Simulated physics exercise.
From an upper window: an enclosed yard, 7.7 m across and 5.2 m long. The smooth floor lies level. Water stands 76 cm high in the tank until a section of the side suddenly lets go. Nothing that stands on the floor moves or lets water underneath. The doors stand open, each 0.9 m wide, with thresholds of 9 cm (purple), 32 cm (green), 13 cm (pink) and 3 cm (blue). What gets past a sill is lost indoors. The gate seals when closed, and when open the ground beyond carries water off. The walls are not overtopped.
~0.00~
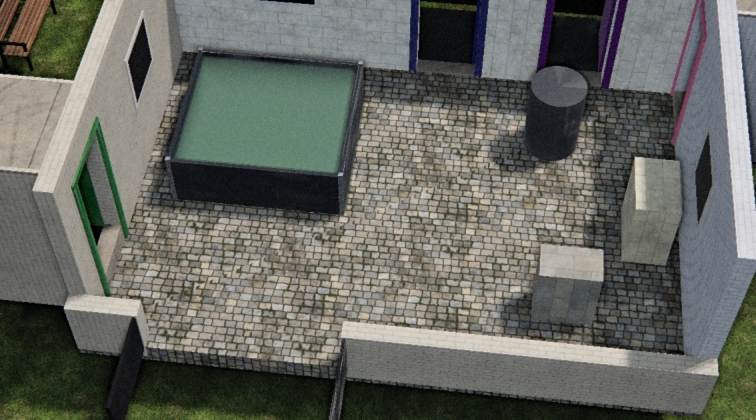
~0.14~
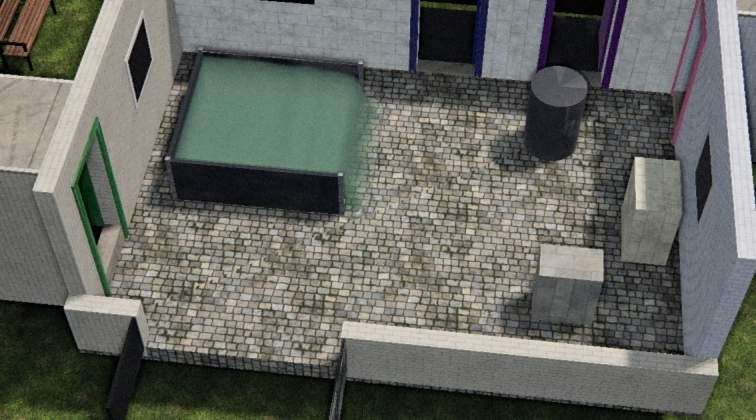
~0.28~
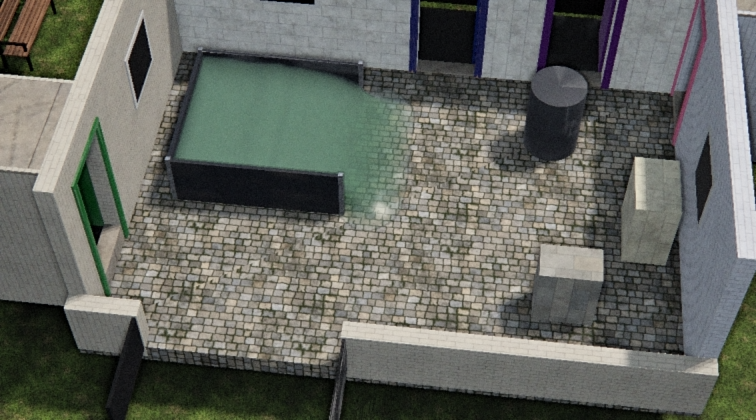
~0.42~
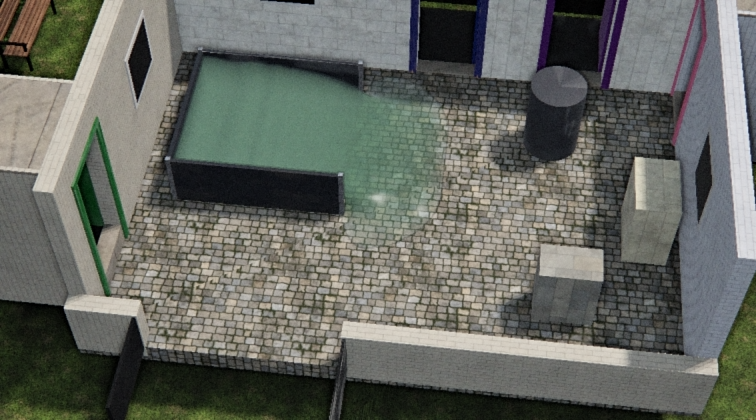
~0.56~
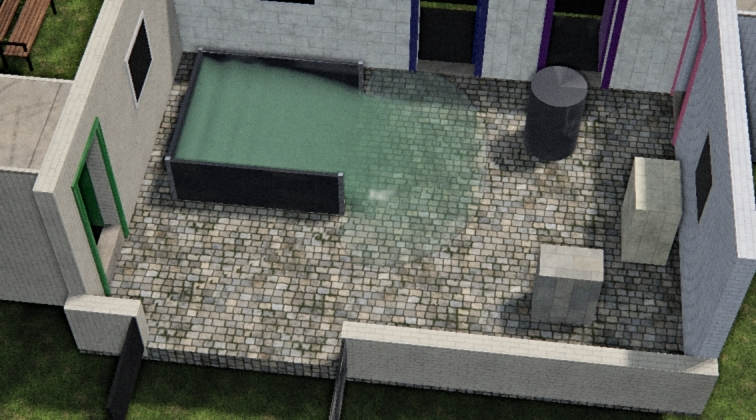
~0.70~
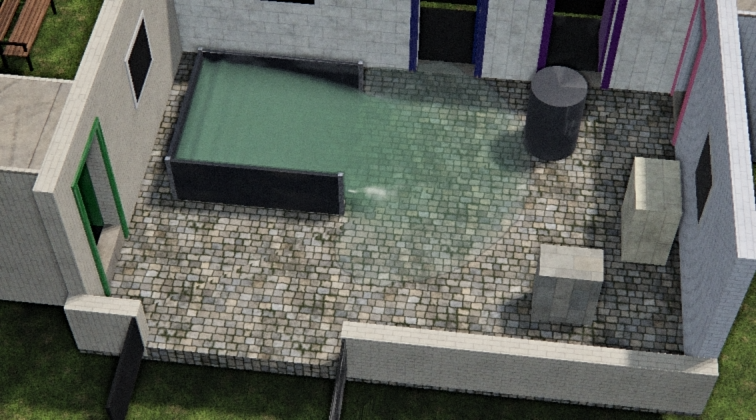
Green water stands still in a dark-walled rectangular tank at the back left of a cobbled, walled yard, seen from high above by a camera that stays still. A dark cylinder and two pale blocks stand to the right, with green, blue, purple and pink doorframes around. The tank's right side vanishes, and water pours out rightward, fanning thinly across the paving and reaching the cylinder.
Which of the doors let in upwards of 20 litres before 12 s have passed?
Door by door: At the purple door it exceeds the limit; at the green door it does not reach the limit; at the pink door it passes the limit; at the blue door it exceeds the limit.
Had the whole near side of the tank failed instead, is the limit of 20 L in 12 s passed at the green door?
Then: Green below.
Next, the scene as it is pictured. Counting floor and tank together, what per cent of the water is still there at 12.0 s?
Roughly 74 in a hundred.
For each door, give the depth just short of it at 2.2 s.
Depths in cm: Purple 22, green 0, pink 19, blue 8.
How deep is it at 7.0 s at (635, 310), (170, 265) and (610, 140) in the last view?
In that order: 12, 3 and 11 cm.
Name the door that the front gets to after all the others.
The green one.
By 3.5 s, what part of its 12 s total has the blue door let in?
Some 35 per cent by then.
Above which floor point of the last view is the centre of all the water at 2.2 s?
Near (422, 173).
After 1.4 s water covers 45 % of the floor and is deepest (41 cm) near (520, 148); purple door 15 cm at the sill, 0 L in, green door not reached, pink door not reached, blue door 9 cm at the sill, 18 L in.
After 2.2 s water covers 55 % of the floor and is deepest (42 cm) near (605, 223); purple door 22 cm at the sill, 42 L in, green door not reached, pink door 19 cm at the sill, 15 L in, blue door 8 cm at the sill, 61 L in.
After 3.5 s water covers 60 % of the floor and is deepest (36 cm) near (676, 385); purple door 15 cm at the sill, 100 L in, green door not reached, pink door 29 cm at the sill, 135 L in, blue door 10 cm at the sill, 106 L in.
After 7.0 s water covers 90 % of the floor and is deepest (16 cm) near (671, 260); purple door 13 cm at the sill, 139 L in, green door 8 cm at the sill, 0 L in, pink door 12 cm at the sill, 216 L in, blue door 9 cm at the sill, 186 L in.
After 12.0 s water covers 95 % of the floor and is deepest (16 cm) near (182, 58); purple door 7 cm at the sill, 153 L in, green door 10 cm at the sill, 0 L in, pink door 7 cm at the sill, 216 L in, blue door 7 cm at the sill, 284 L in.
